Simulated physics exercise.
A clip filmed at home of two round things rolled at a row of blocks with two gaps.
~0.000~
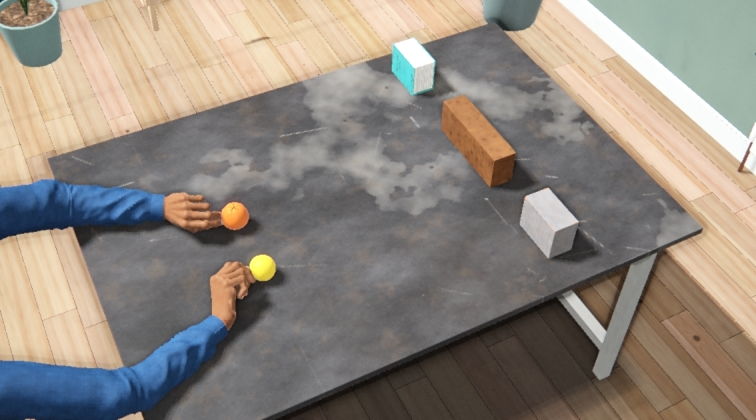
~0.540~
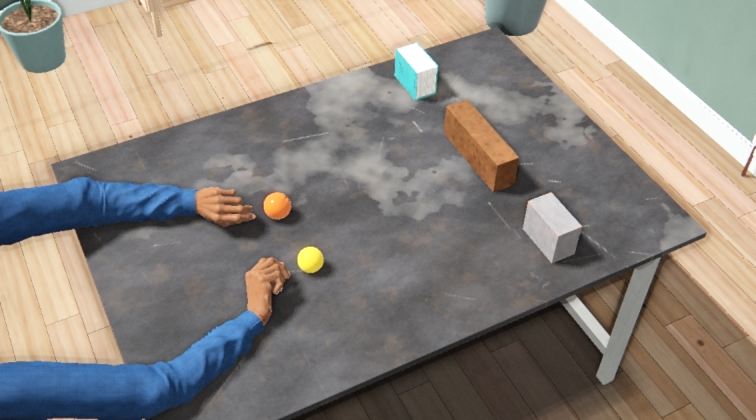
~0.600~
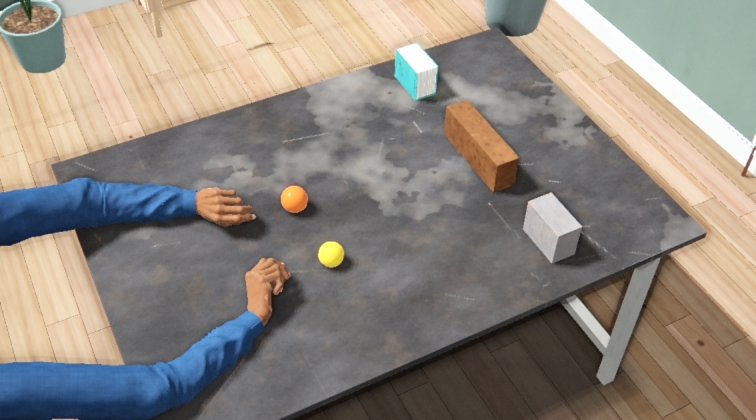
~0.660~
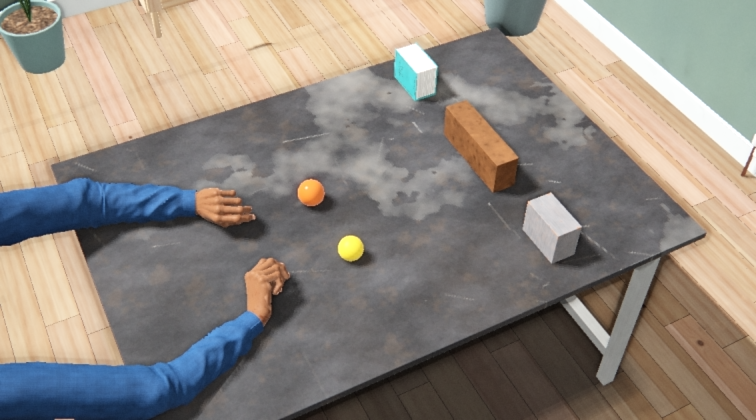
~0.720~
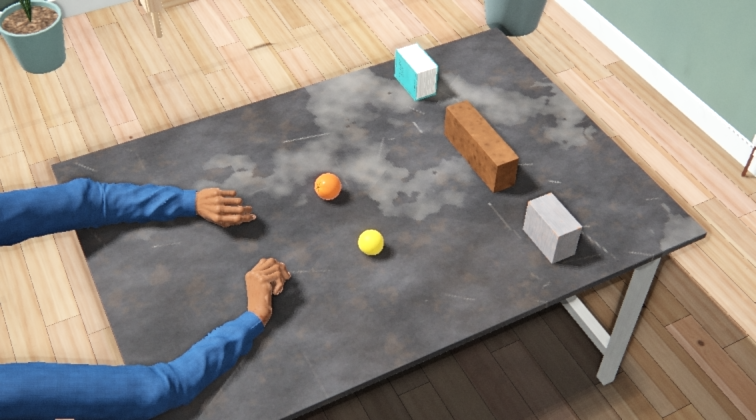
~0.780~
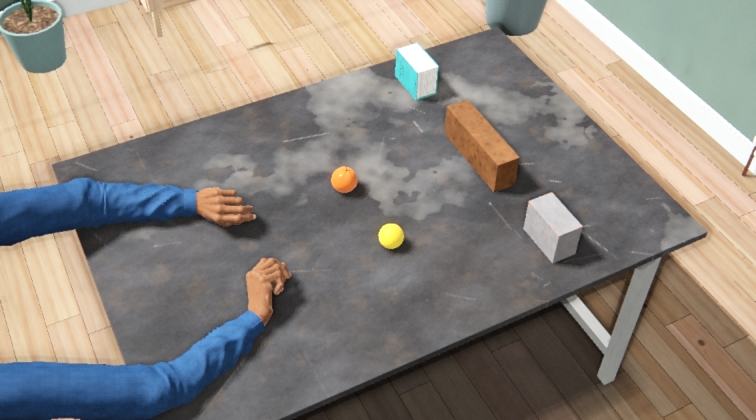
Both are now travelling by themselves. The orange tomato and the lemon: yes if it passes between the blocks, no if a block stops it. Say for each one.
Orange tomato: No; lemon: Yes.
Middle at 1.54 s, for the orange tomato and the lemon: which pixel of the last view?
Roughly (434, 141) and (608, 172).
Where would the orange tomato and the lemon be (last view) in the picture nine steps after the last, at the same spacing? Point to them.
Roughly (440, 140) for the first and roughly (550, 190) for the other.
After 1.08 s, orange tomato heading on near (420, 150); lemon heading on near (483, 209).
After 1.54 s, orange tomato coming back near (434, 141); lemon heading on near (608, 171).
After 1.96 s, orange tomato at rest near (429, 142); lemon heading on near (677, 225).
In the end (2.3 s), the orange tomato is stopped, near (427, 142); the lemon gets between the blocks.
